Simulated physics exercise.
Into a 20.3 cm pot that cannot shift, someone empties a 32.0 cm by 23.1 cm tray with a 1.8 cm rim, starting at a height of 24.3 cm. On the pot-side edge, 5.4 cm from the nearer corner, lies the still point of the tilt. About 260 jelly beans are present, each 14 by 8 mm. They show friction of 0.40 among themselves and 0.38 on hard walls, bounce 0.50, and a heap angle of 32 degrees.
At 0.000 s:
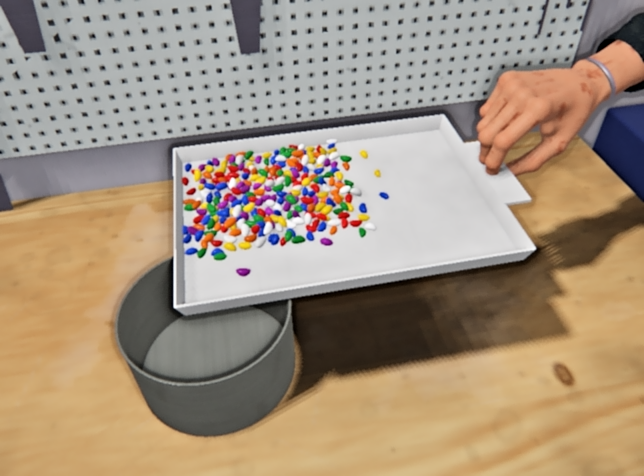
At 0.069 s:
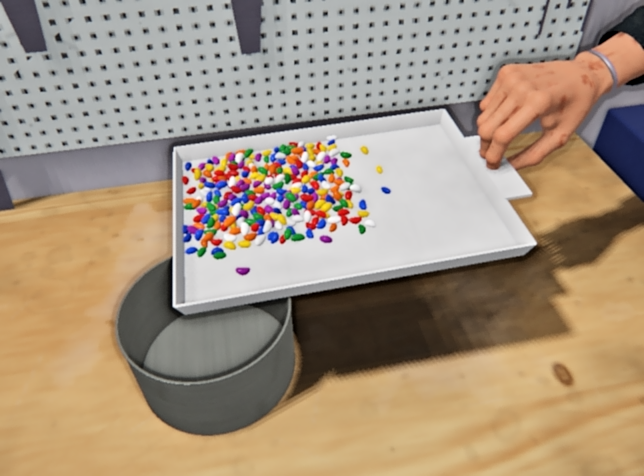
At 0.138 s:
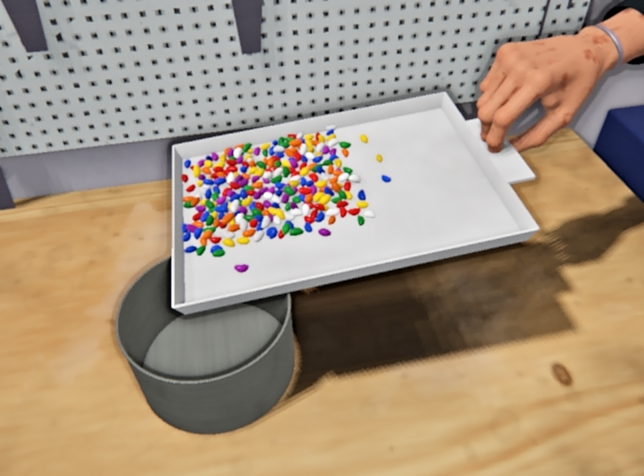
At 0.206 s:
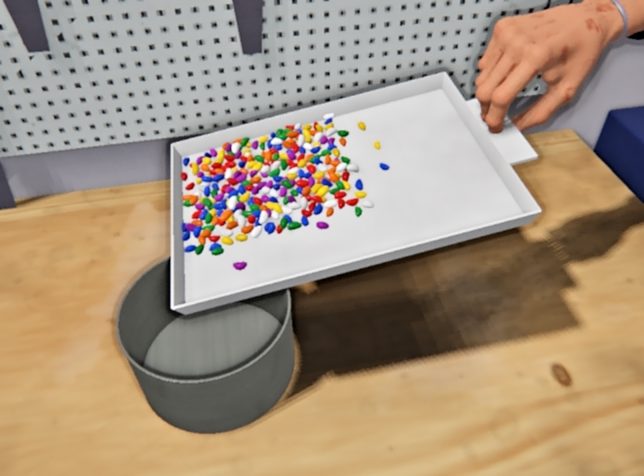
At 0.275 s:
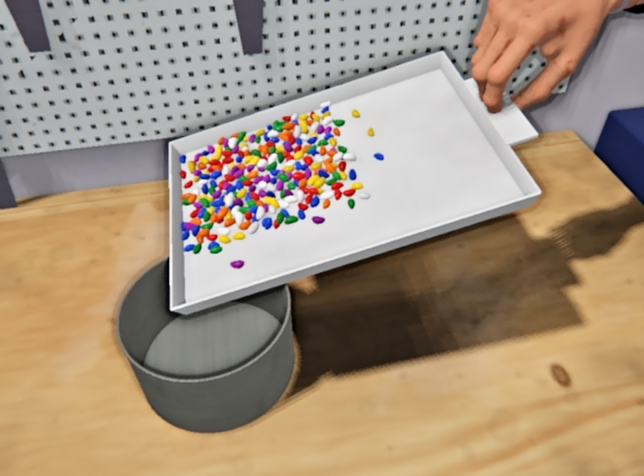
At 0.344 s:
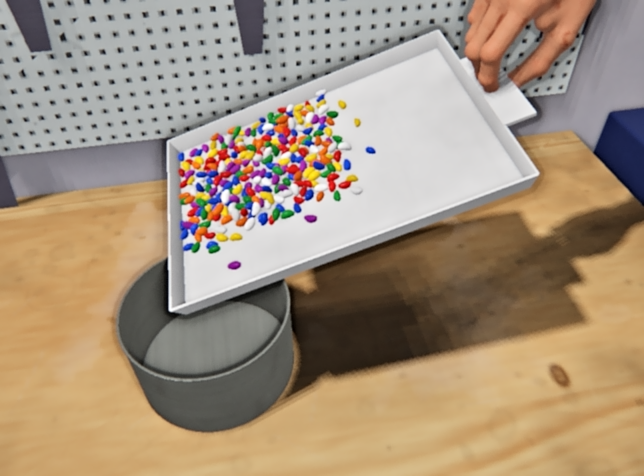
A hand raises the right side of a white tray of colourful jelly beans.
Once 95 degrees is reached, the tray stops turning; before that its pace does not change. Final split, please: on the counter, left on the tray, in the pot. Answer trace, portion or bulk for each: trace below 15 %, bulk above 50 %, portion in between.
Counter: Portion. Tray: Trace. Pot: Bulk.
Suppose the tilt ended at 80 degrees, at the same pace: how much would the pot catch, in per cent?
I'd put it at close to 60 per cent.
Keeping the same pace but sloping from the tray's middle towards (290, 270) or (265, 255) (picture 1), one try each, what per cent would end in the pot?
First try: Around 10 percent; second try: Around 20 percent.
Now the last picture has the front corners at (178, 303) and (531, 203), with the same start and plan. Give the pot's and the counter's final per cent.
That works out as pot 50 and counter 50.
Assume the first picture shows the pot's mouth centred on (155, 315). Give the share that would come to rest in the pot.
Estimate: ~ 80 %.
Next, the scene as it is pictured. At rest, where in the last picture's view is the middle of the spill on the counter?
(98, 455).
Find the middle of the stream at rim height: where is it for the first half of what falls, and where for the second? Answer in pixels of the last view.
First near (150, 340), then at (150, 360).
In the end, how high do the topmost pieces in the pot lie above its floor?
2.0 cm.
Then, at 0.88 s, tilt 55 degrees; the tray holds 100 %, the pot 0 %.
Then, at 1.24 s, tilt 79 degrees; the tray holds 70 %, the pot 10 %.
After 1.69 s, tilt 95 degrees; the tray holds 0 %, the pot 60 %.
At rest (2.8 s), counter 35 %, tray 0 %, pot 65 %.
